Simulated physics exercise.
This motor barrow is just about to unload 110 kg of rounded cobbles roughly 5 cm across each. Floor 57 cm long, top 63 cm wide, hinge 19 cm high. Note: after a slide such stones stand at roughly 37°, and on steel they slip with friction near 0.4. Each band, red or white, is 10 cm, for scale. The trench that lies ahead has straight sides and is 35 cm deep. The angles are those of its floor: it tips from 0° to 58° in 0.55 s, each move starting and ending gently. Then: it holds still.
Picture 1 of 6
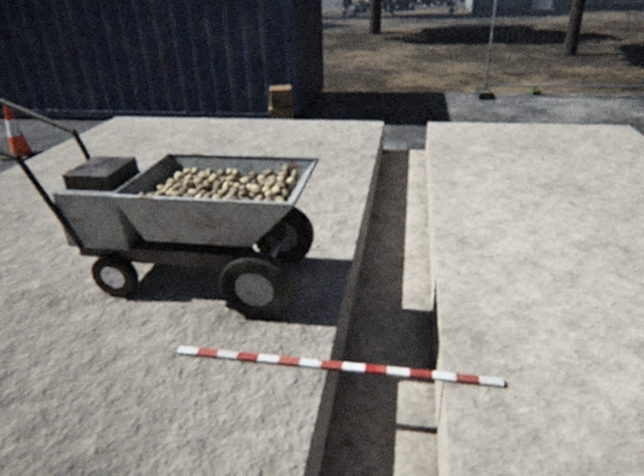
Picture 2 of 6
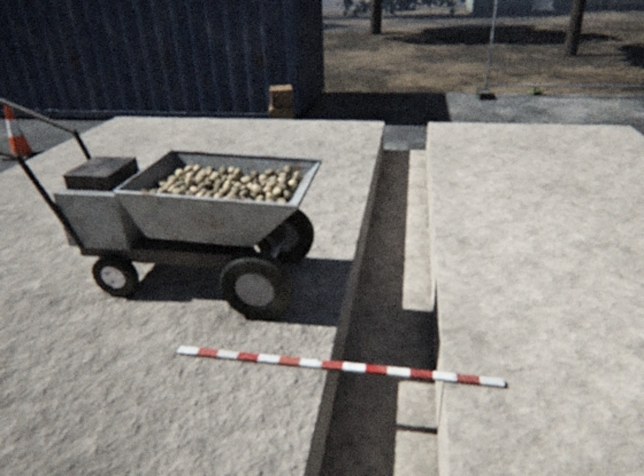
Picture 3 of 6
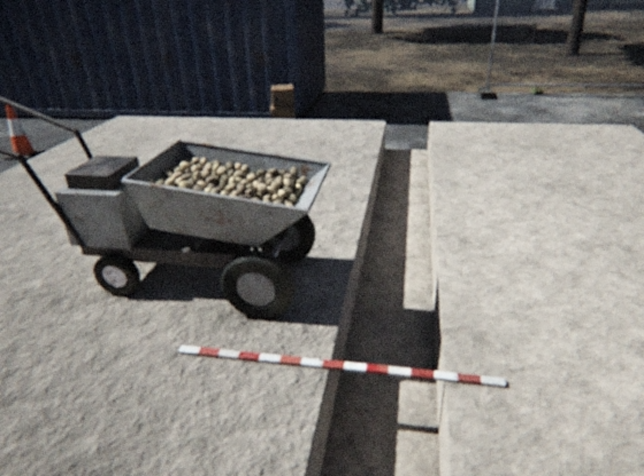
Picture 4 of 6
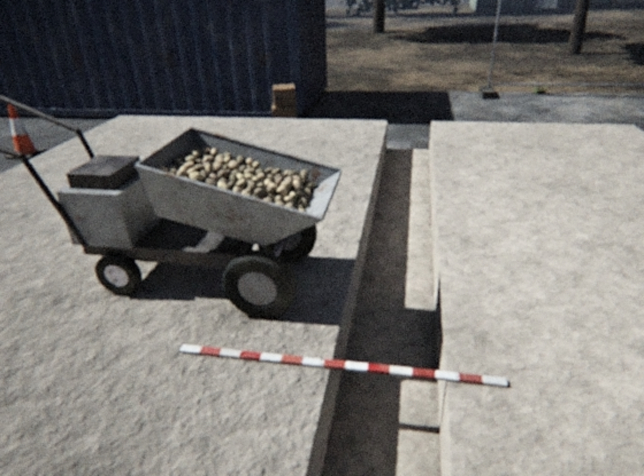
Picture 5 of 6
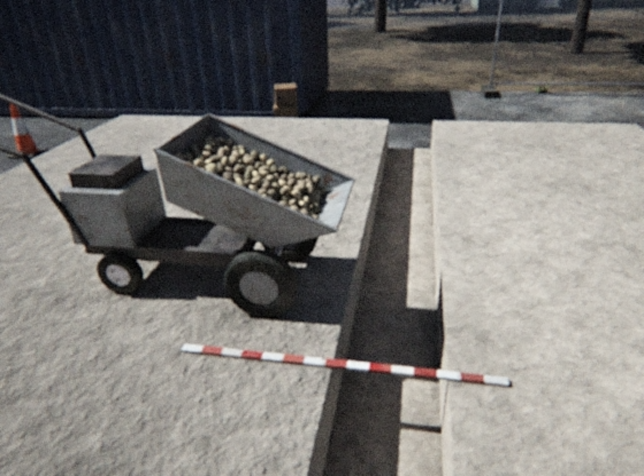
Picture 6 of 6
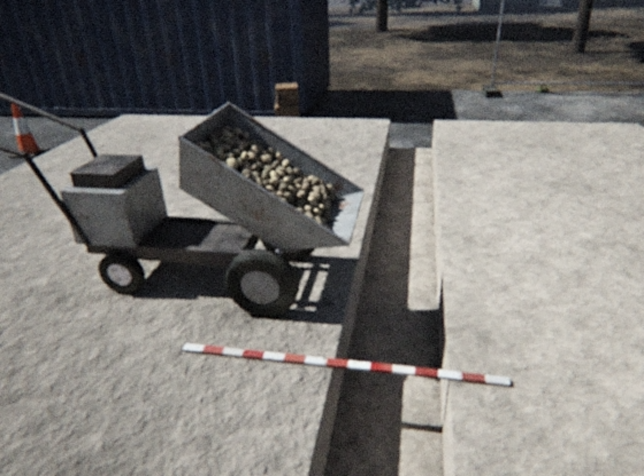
The grey skip of a small motor barrow, loaded with rounded stones, tilted steadily up at the back and down toward the trench on its right, while its wheels stayed still on the pale slab.
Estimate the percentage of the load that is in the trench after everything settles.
Roughly 86 per cent of the load.
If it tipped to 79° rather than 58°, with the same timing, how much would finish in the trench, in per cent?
Roughly 90%.
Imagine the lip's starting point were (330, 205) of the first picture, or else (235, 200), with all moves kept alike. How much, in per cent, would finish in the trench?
Around 50 and then 75 percent.
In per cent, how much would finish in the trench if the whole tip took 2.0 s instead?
I'd put it at roughly 90 per cent.
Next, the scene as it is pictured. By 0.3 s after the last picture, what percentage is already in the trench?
About 5%.
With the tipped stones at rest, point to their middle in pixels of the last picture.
Their centre sits close to (408, 334).
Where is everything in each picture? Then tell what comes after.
In the first frame, lip at (294, 205), floor tilted 0°, highest stones at (259, 181).
In the second frame, lip at (298, 207), floor tilted 2°, highest stones at (218, 178).
In the third frame, lip at (308, 211), floor tilted 7°, highest stones at (189, 171).
In the fourth frame, the skip is at 15°, its lip at (322, 220); the top of the load is at (190, 159).
In the fifth frame, lip at (337, 231), floor tilted 23°, highest stones at (204, 146).
In the sixth frame, lip at (349, 245), floor tilted 33°, highest stones at (222, 136).
Then, 0.1 s after the last picture the floor is at 49°, 100 % in the skip; the foremost stones are at (344, 235).
Then, 0.3 s after the last picture the floor is at 58°, 93 % in the skip, 7 % in the trench; the foremost stones are at (403, 267).
Then, 0.7 s after the last picture the floor is at 58°, 40 % in the skip, 51 % in the trench, 9 % past the trench; the foremost stones are at (502, 301).
Then, 2.7 s after the last picture the floor is at 58°, 5 % in the skip, 86 % in the trench, 9 % past the trench; the foremost stones are past the picture's edge.
